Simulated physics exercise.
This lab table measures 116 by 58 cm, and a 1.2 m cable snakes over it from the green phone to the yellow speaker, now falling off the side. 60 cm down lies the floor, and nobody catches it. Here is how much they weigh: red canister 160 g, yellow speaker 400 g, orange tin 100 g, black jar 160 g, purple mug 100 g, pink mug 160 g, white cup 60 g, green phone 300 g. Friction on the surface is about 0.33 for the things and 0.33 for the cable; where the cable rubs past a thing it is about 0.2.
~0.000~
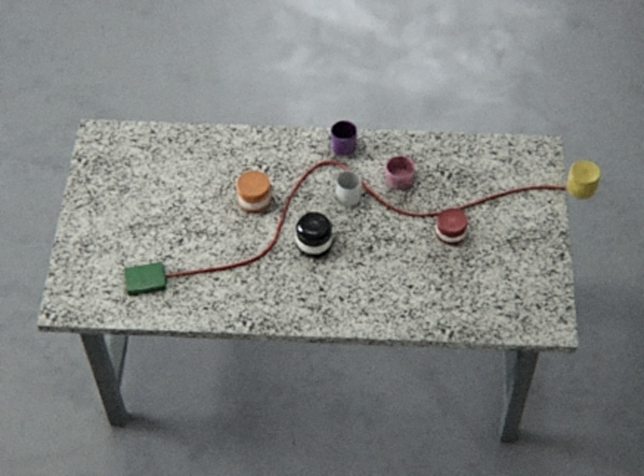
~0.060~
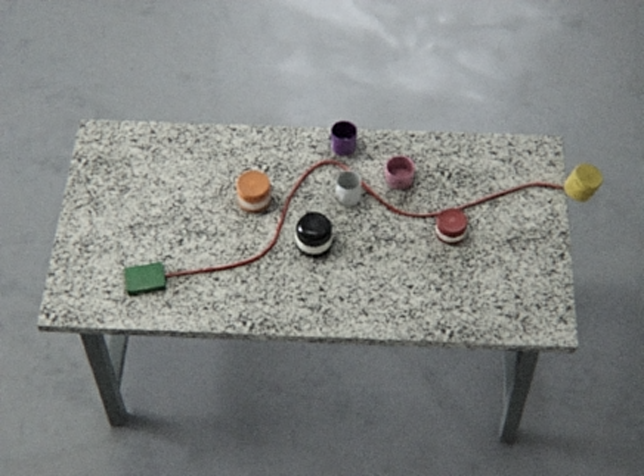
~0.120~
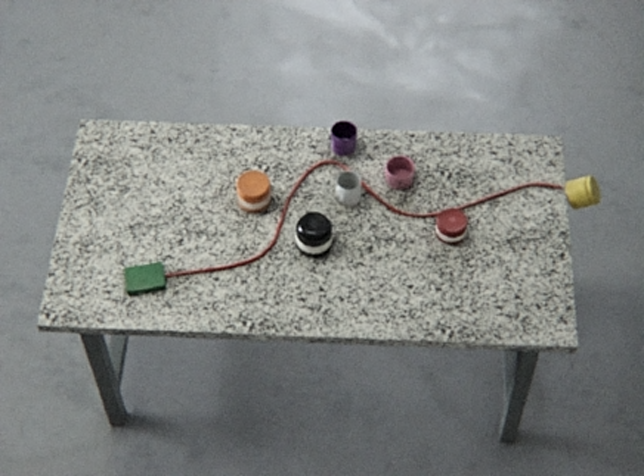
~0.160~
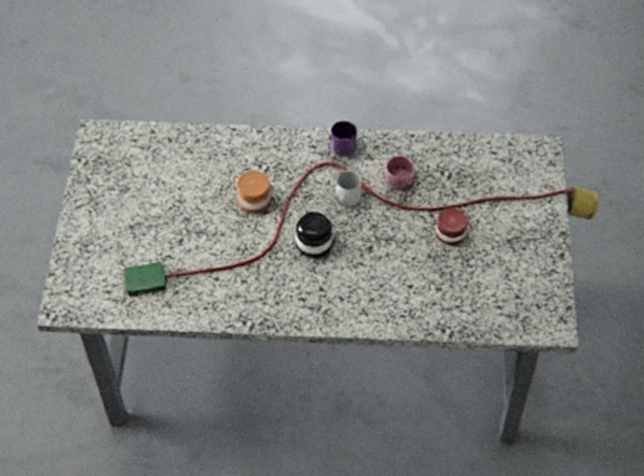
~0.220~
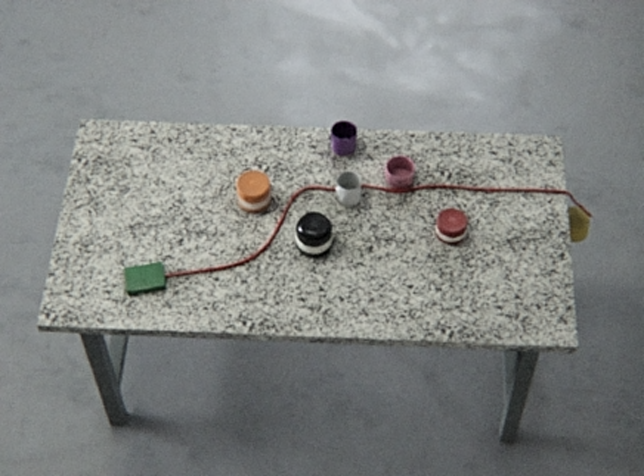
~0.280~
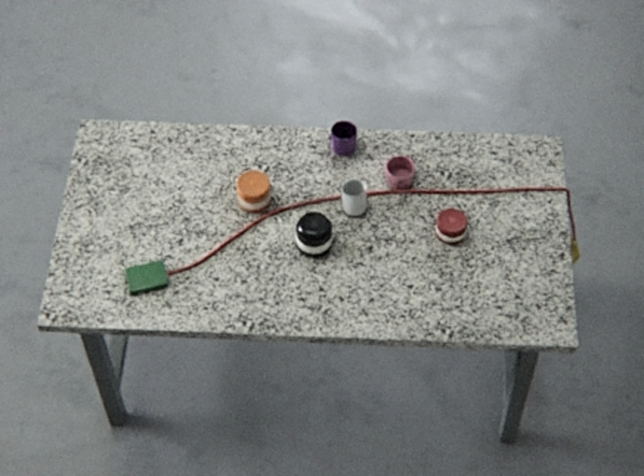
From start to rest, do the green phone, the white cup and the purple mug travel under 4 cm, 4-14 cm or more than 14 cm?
At the end, the green phone will probably come to rest way off; the white cup will probably come to rest way off; the purple mug will probably come to rest nearly where it began.
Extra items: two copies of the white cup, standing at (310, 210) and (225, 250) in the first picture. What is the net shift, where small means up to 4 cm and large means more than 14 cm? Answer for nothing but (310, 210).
At that spot the shift is big.
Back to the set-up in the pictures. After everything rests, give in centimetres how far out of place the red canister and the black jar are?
For the red canister it's 0 cm, while the black jar comes to 4 cm.
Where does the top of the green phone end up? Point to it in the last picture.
Rest point, last frame: Approx. (303, 219).
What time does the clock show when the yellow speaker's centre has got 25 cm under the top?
Time: 0.30 s.
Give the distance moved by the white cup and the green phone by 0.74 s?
The white cup is off the top, the green phone 35 cm.
By 0.5 s, the cable's tail end at (250, 242); white cup 37 cm off its start, green phone 20 cm off its start, yellow speaker over the edge.
By 0.7 s, the cable's tail end at (312, 229); white cup over the edge, green phone 35 cm off its start, yellow speaker over the edge.
By 1.0 s, the cable's tail end at (324, 226); white cup over the edge, green phone 38 cm off its start at (303, 219), yellow speaker over the edge.
By 1.2 s, the cable's tail end at (324, 226); white cup over the edge, green phone 38 cm off its start, yellow speaker over the edge.
By 2.4 s, the cable's tail end at (324, 226); white cup over the edge, green phone 38 cm off its start at (303, 219), purple mug 0 cm off its start at (344, 130), yellow speaker over the edge.
